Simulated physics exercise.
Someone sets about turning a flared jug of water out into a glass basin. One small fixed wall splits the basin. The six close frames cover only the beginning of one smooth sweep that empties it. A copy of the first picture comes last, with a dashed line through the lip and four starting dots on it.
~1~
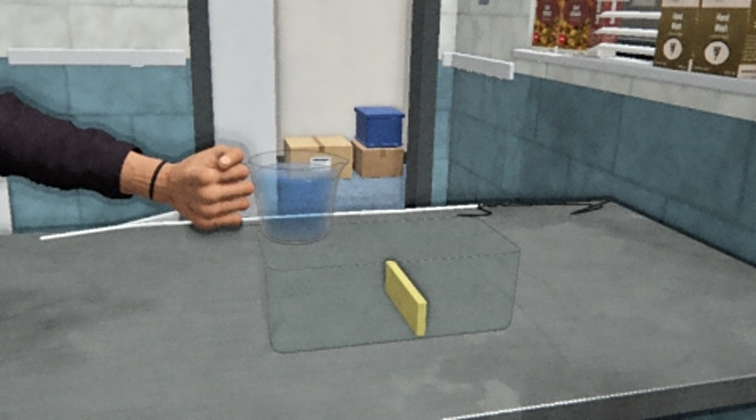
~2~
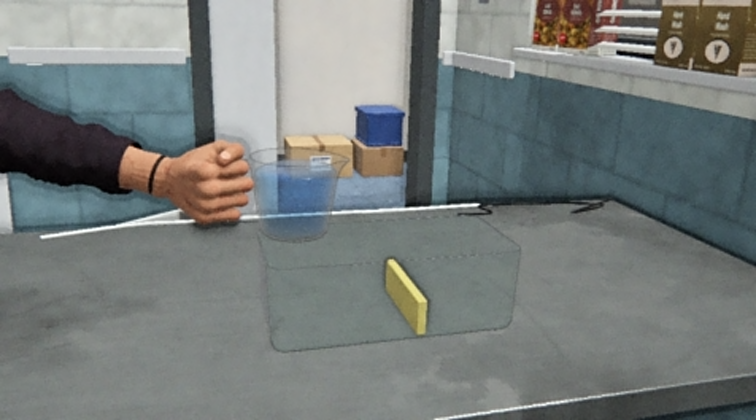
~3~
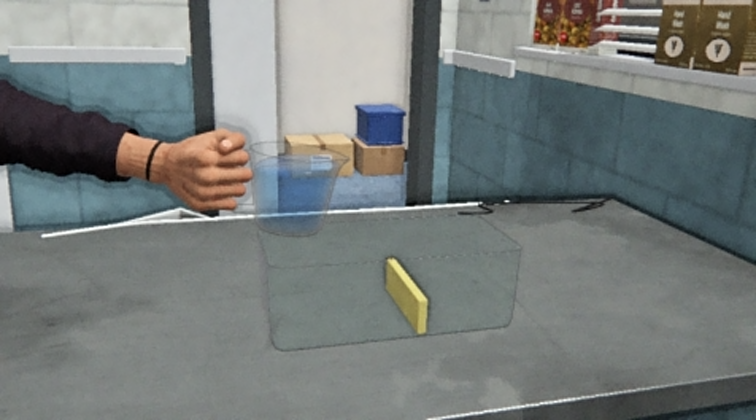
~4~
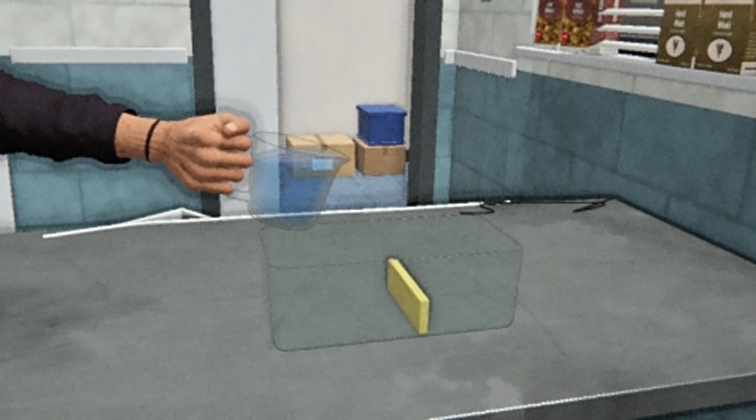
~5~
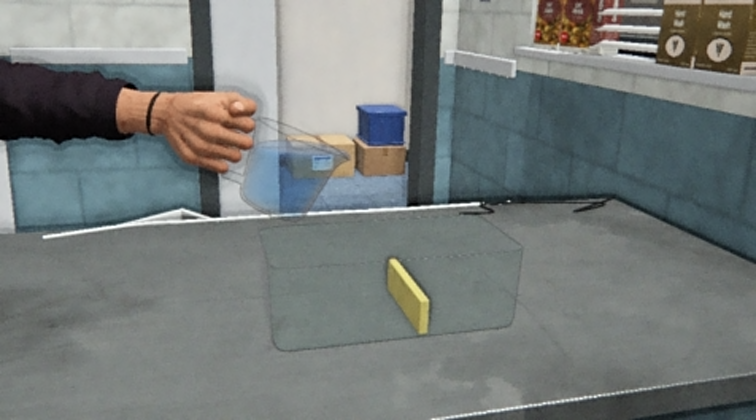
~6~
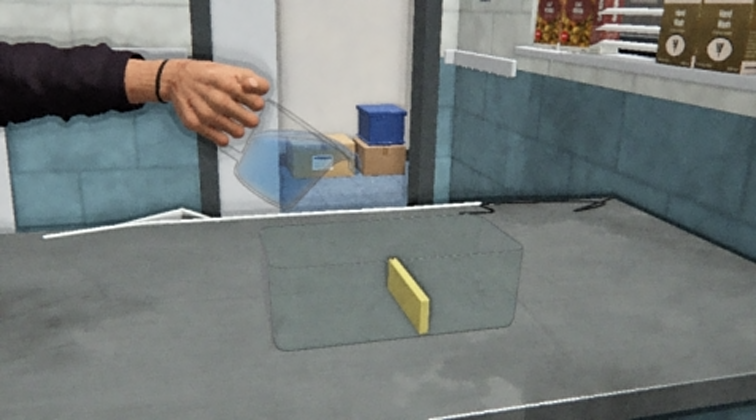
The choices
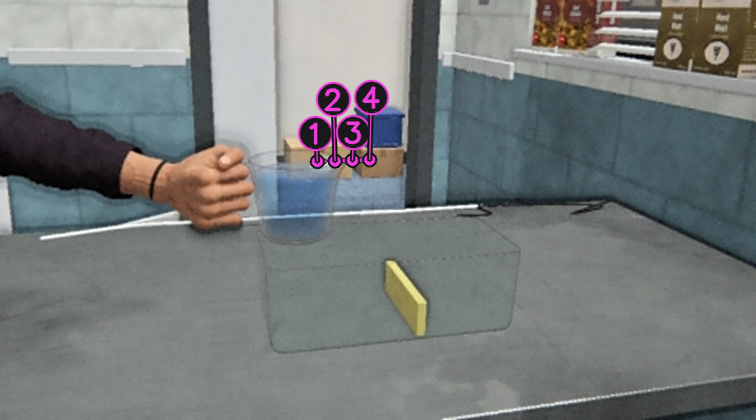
A hand with a dark wristband, its arm in a dark sleeve, reaches in from the left over a grey counter in a tiled room, seen from a fixed, slightly raised view. It holds a clear flared jug of blue water behind a glass basin with an upright yellow piece inside, boxes beyond. The jug stays upright, then rises and tilts rightward, water shifting to its lip.
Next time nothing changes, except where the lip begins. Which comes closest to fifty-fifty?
The answer is dot 2.
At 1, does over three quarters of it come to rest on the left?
Yes, it does.
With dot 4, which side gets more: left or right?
The right side.
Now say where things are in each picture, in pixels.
Upright, lip at (348, 160); basin from (270, 351) to (509, 325); top of the wall at (405, 280); nothing has left yet.
Upright, lip at (348, 159); nothing has left yet.
Tipped about 6°, lip at (349, 158); nothing has left yet.
Tipped about 14°, lip at (350, 158); nothing has left yet.
Tipped about 24°, lip at (349, 158); water is over the lip, down to (349, 158).
Tipped about 35°, lip at (349, 158); water is over the lip, down to (353, 171).
On the marked copy, 1 at (317, 161); 2 at (335, 161); 3 at (352, 160); 4 at (369, 159).
With 1, about 91 % ends left of the wall and 7 % right of it; 3 % is lost outside.
With 2, about 50 % ends left of the wall and 49 % right of it.
With 3, about 14 % ends left of the wall and 84 % right of it.
With 4, about 7 % ends left of the wall and 91 % right of it.
